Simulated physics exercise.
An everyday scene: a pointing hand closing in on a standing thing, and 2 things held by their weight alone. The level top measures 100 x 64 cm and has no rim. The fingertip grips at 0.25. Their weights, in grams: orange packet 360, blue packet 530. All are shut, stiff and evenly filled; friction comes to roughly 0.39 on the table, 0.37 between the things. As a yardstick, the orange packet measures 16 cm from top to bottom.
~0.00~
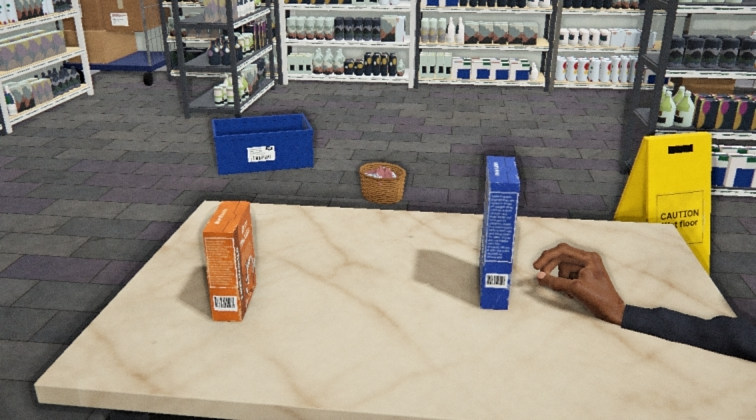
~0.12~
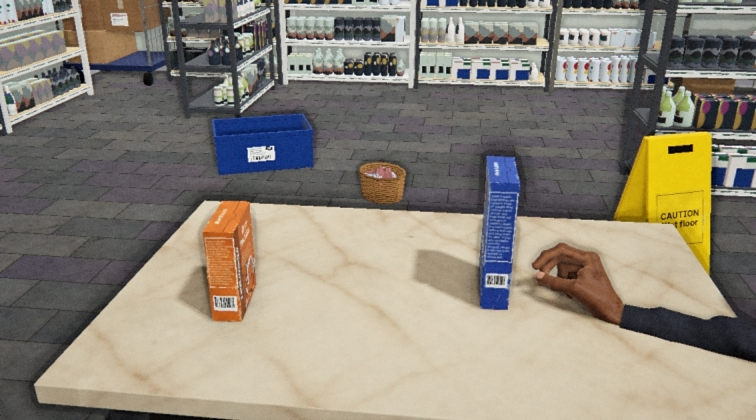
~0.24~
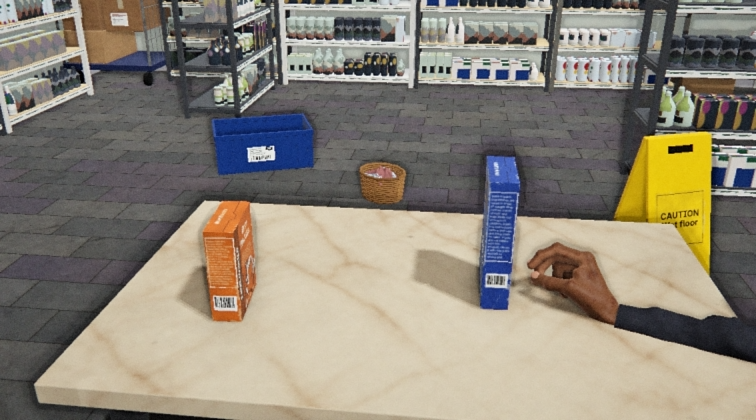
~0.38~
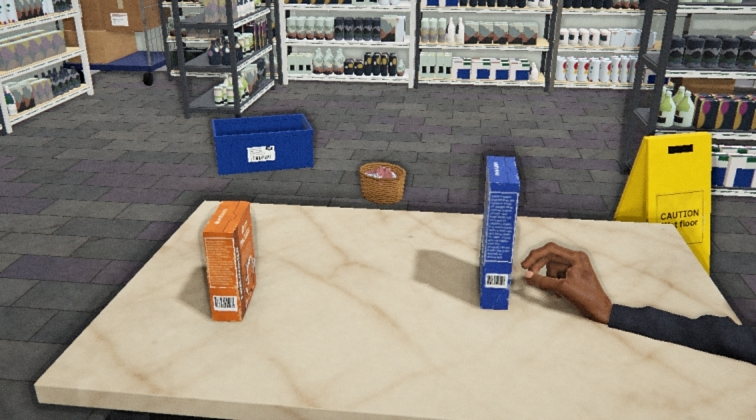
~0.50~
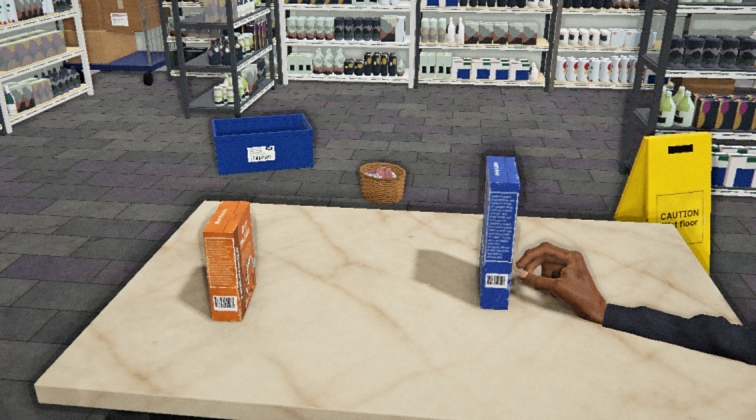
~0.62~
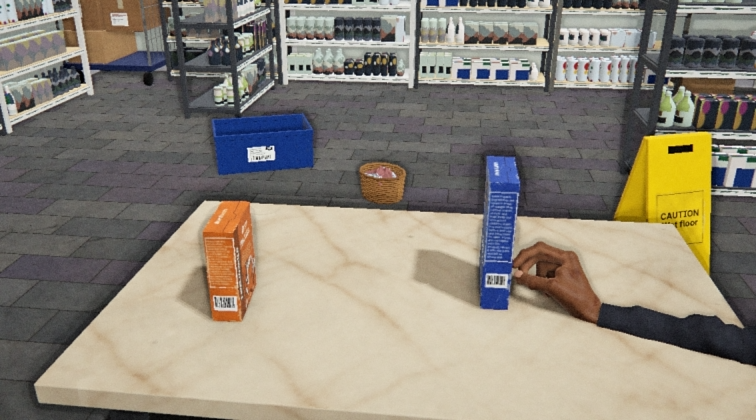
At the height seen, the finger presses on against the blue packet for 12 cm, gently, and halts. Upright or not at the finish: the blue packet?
The blue packet keeps standing.
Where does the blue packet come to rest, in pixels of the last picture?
Near (423, 228).
After 1.32 s, finger moved 9 cm; blue packet slid 4 cm near (473, 231).
After 1.92 s, finger moved 13 cm; blue packet slid 8 cm near (446, 229).
At rest (3.0 s), not toppled but over 5 cm from the start, blue packet; orange packet in place, give or take 5 cm. Seen from the same camera at the end, blue packet near (423, 228).
